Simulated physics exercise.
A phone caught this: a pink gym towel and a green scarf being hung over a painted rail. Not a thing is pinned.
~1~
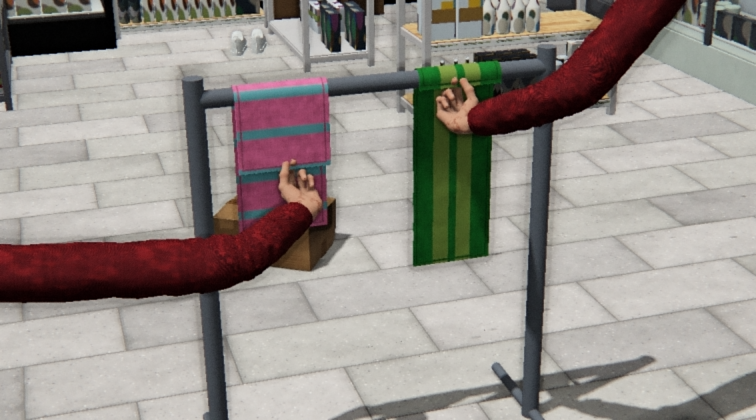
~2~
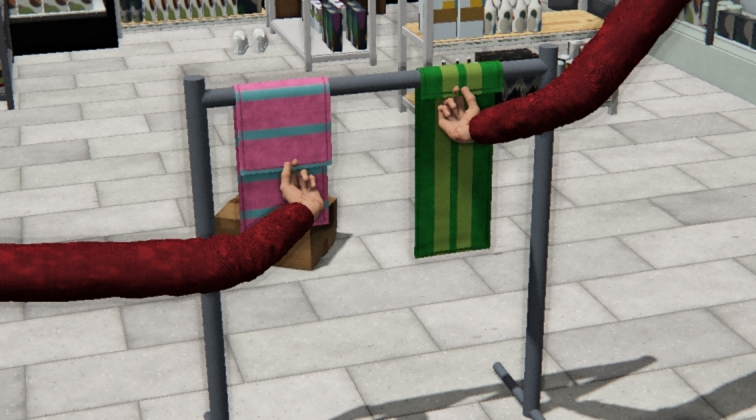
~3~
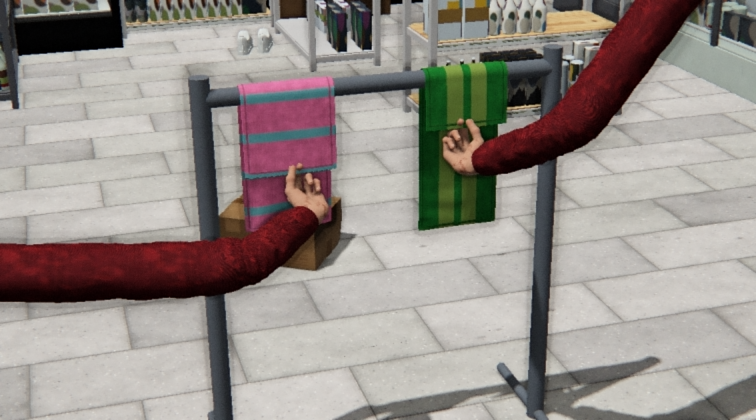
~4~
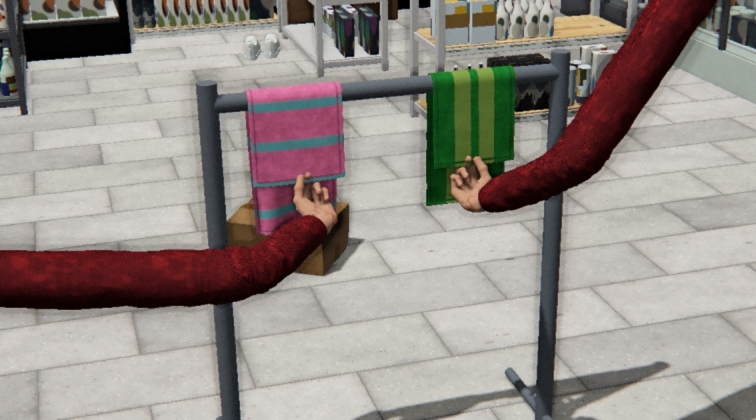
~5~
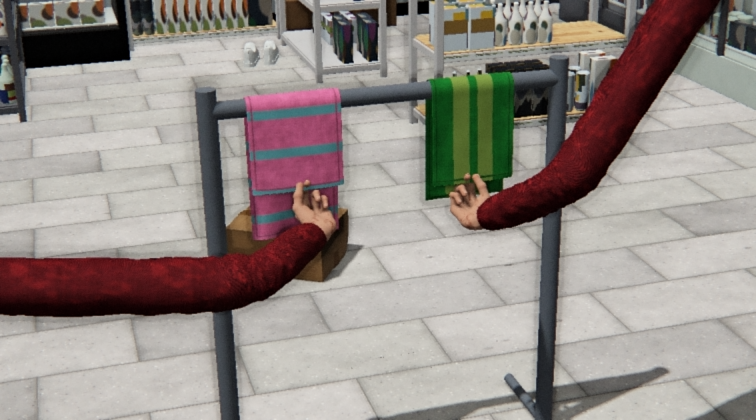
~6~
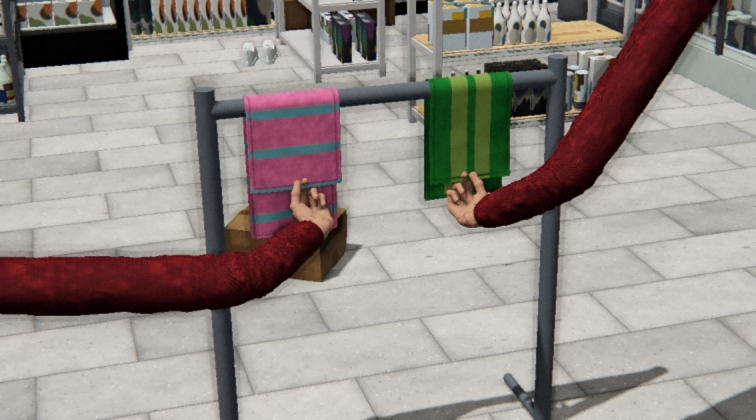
The video shows a pink striped towel hanging on a grey rail with a hand at its front, while another red-sleeved arm draws the front of a green striped scarf downward until it hangs nearly level with the back.
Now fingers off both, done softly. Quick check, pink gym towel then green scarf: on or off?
Pink gym towel: On; green scarf: On.
Then, 0.36 s on from there, gym towel as it was left; scarf as it was left.
In the end, gym towel as it was left; scarf as it was left. The pink gym towel stays on and the green scarf hangs there.
